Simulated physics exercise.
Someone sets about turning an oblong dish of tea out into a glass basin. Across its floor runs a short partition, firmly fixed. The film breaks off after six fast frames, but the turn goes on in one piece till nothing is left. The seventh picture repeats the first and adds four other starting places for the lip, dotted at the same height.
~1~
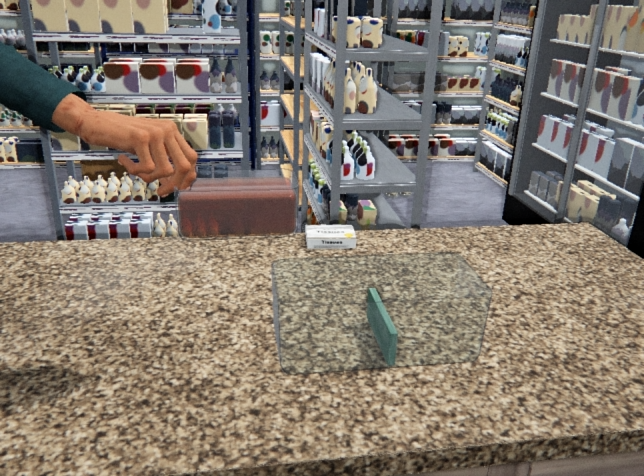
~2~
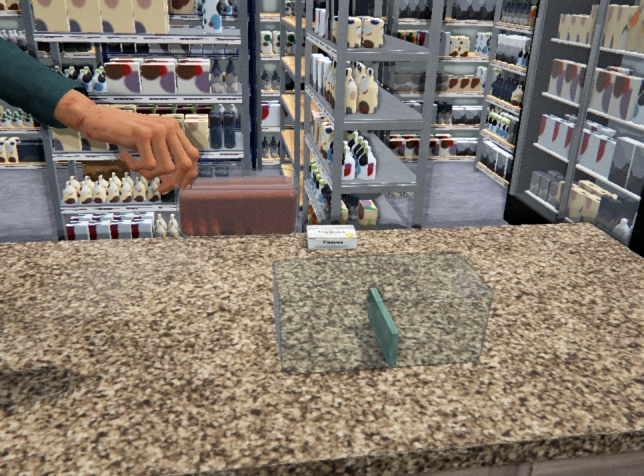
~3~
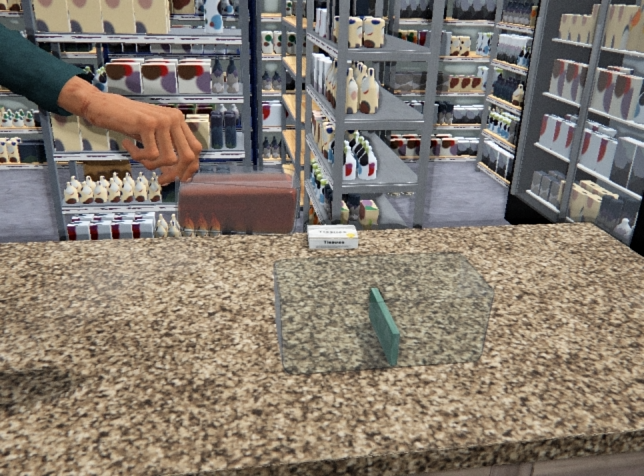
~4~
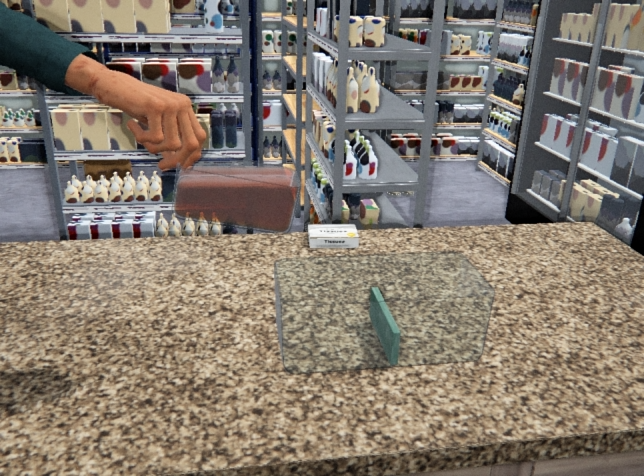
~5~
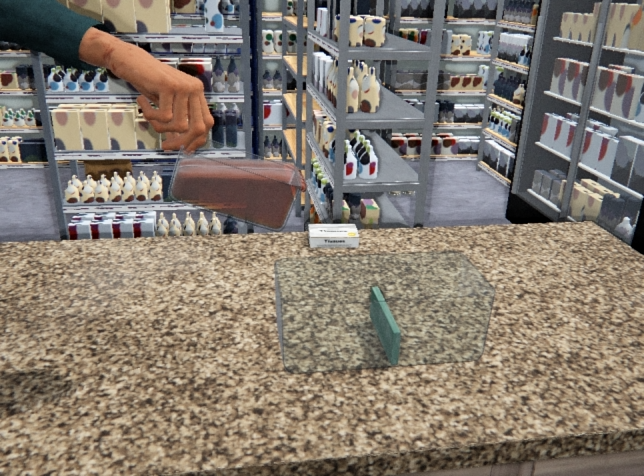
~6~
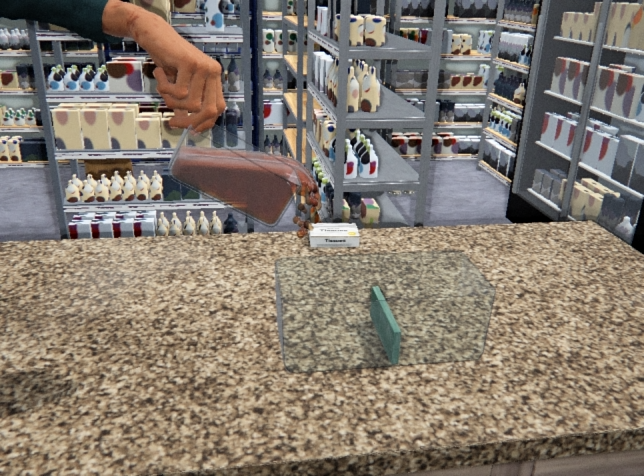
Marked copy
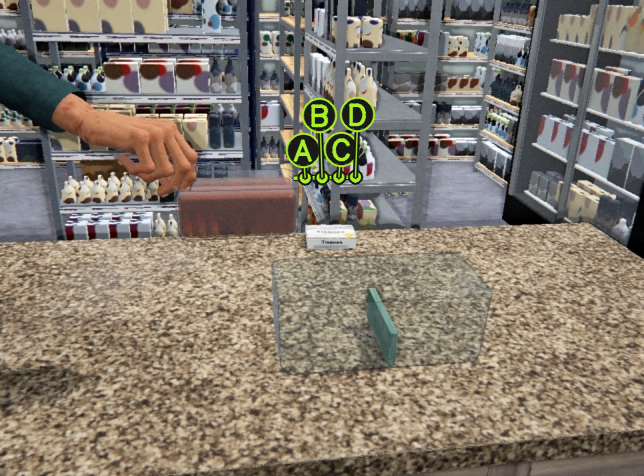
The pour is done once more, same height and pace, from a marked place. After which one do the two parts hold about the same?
A is best.
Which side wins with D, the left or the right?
The right side.
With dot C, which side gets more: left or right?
The right side.
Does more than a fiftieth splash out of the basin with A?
Yes.
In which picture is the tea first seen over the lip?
Picture 5.
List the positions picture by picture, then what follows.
Upright, lip at (294, 178); basin from (280, 371) to (478, 357); top of the wall at (382, 309); nothing has left yet.
Upright, lip at (295, 178); nothing has left yet.
Tipped about 5°, lip at (296, 178); nothing has left yet.
Tipped about 12°, lip at (297, 177); nothing has left yet.
Tipped about 20°, lip at (297, 177); tea is over the lip, down to (301, 183).
Tipped about 30°, lip at (297, 176); tea is over the lip, down to (304, 229).
On the marked copy, A at (305, 178); B at (322, 177); C at (338, 177); D at (355, 177).
Choosing A, about 41 % ends left of the wall and 51 % right of it; 8 % is lost outside.
Choosing B, about 28 % ends left of the wall and 65 % right of it; 7 % is lost outside.
Choosing C, about 13 % ends left of the wall and 80 % right of it; 6 % is lost outside.
Choosing D, about 6 % ends left of the wall and 88 % right of it; 6 % is lost outside.
